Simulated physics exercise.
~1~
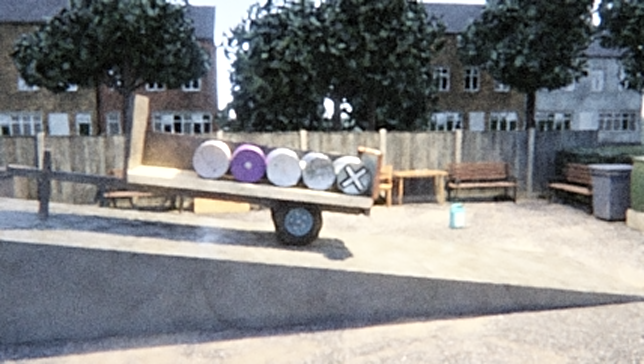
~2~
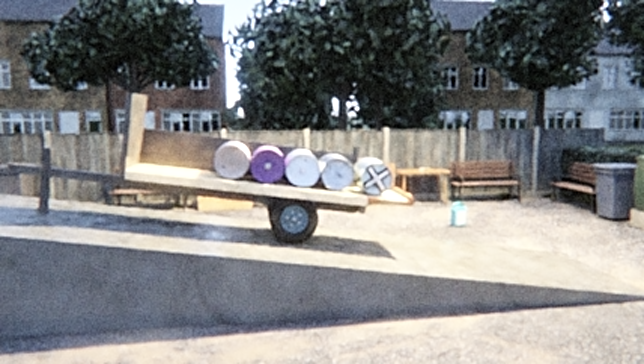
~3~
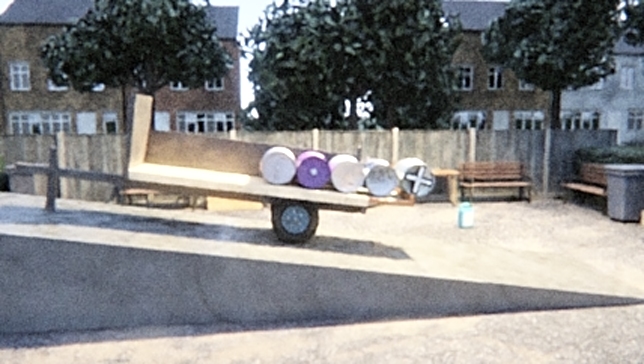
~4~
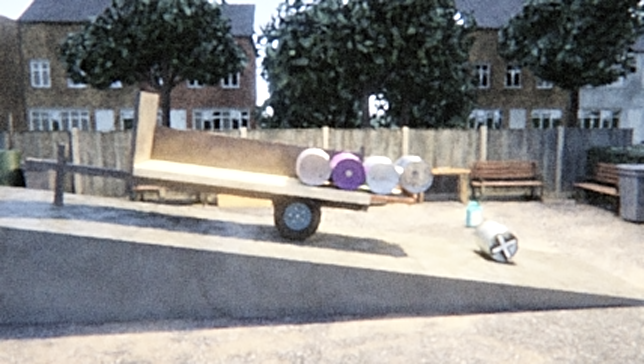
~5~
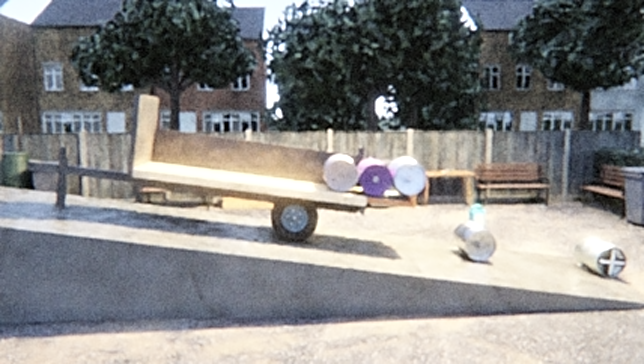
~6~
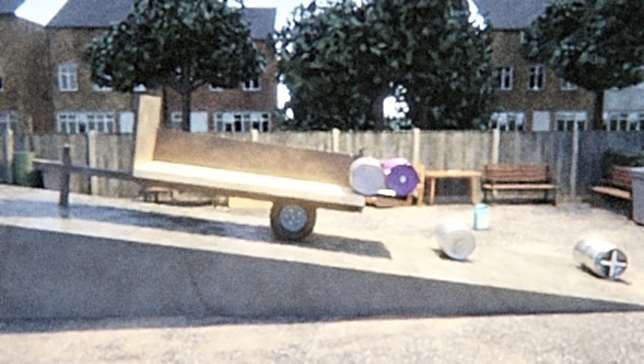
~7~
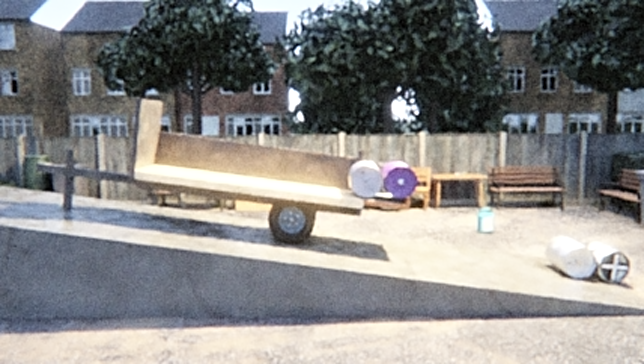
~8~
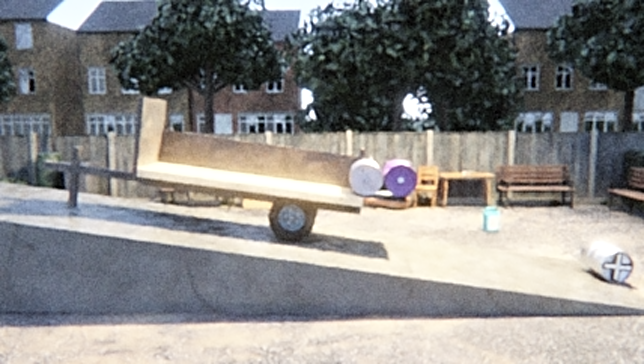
Kegs rolling right along a tilted trailer bed, three dropping onto the slope, the purple one stopping on the lowered tailgate beside another.
